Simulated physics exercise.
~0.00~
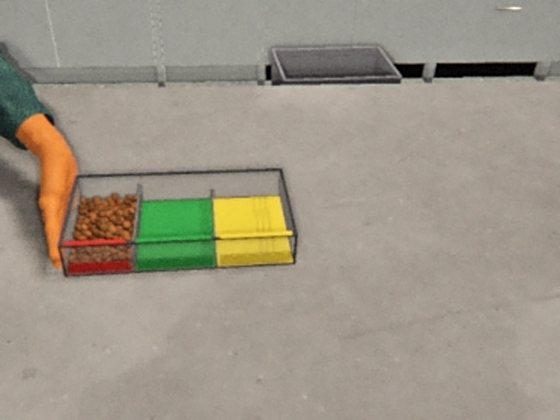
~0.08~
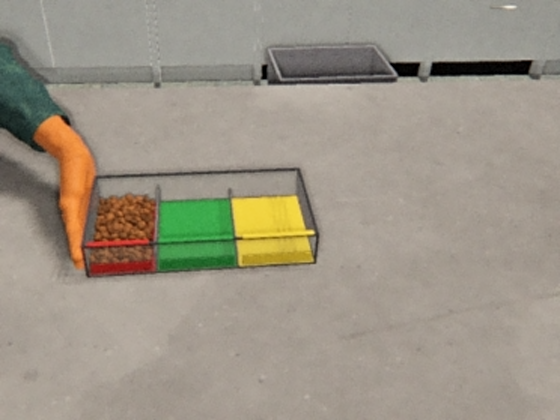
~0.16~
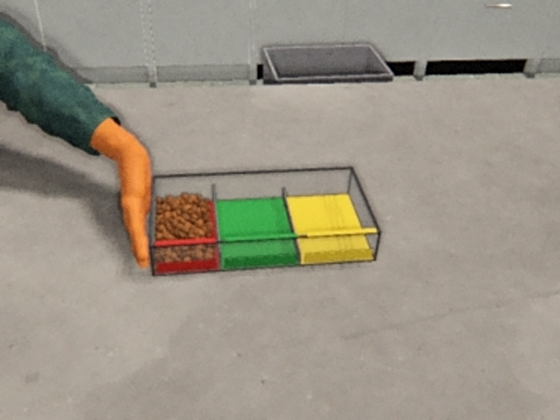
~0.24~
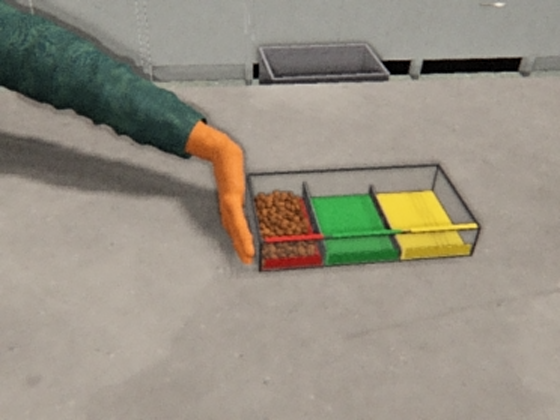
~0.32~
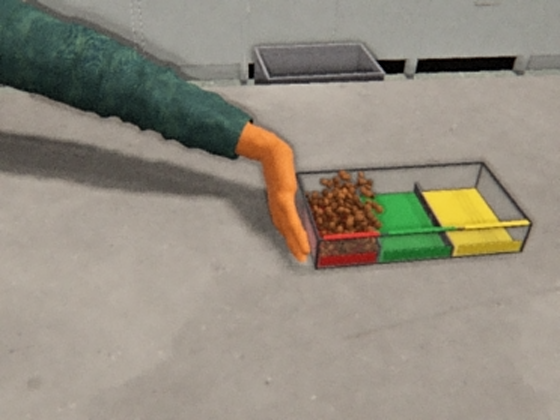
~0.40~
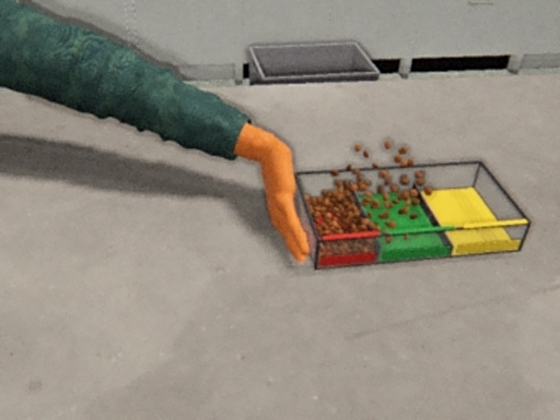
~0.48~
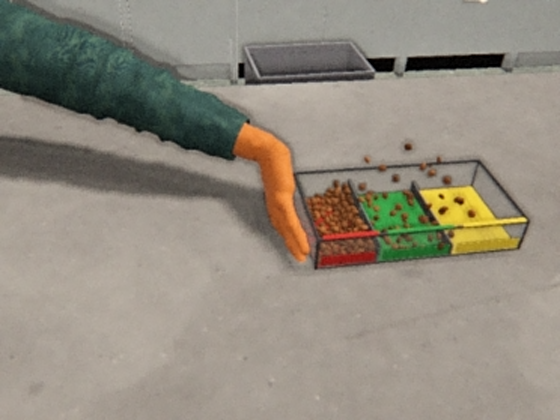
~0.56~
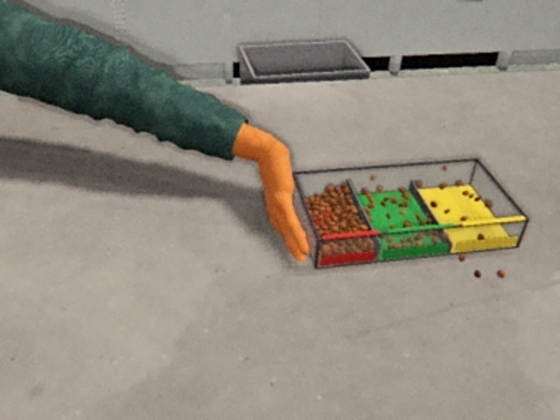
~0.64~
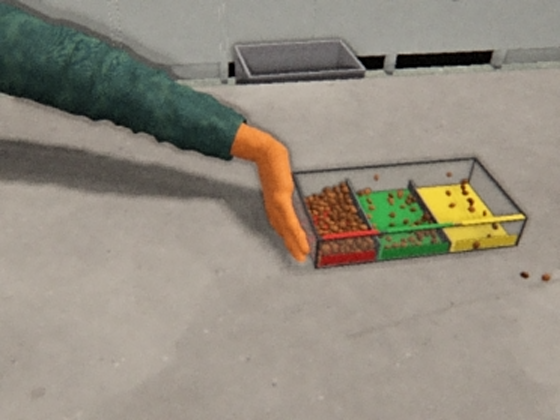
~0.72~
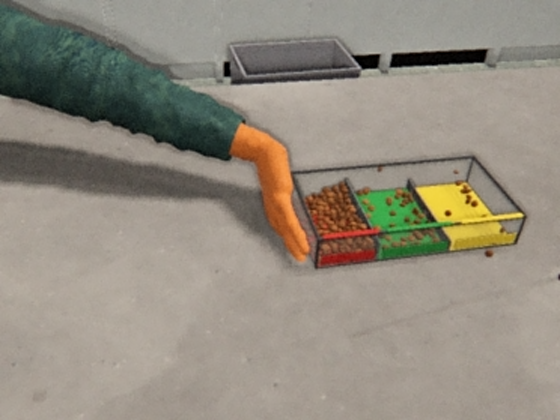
The footage shows a hand pushing a clear tray of brown kibble rightward across a grey surface and stopping, whereupon pieces fly from the red section over the dividers. Most stay in red, while some settle in green, fewer in yellow, and a few tumble outside.
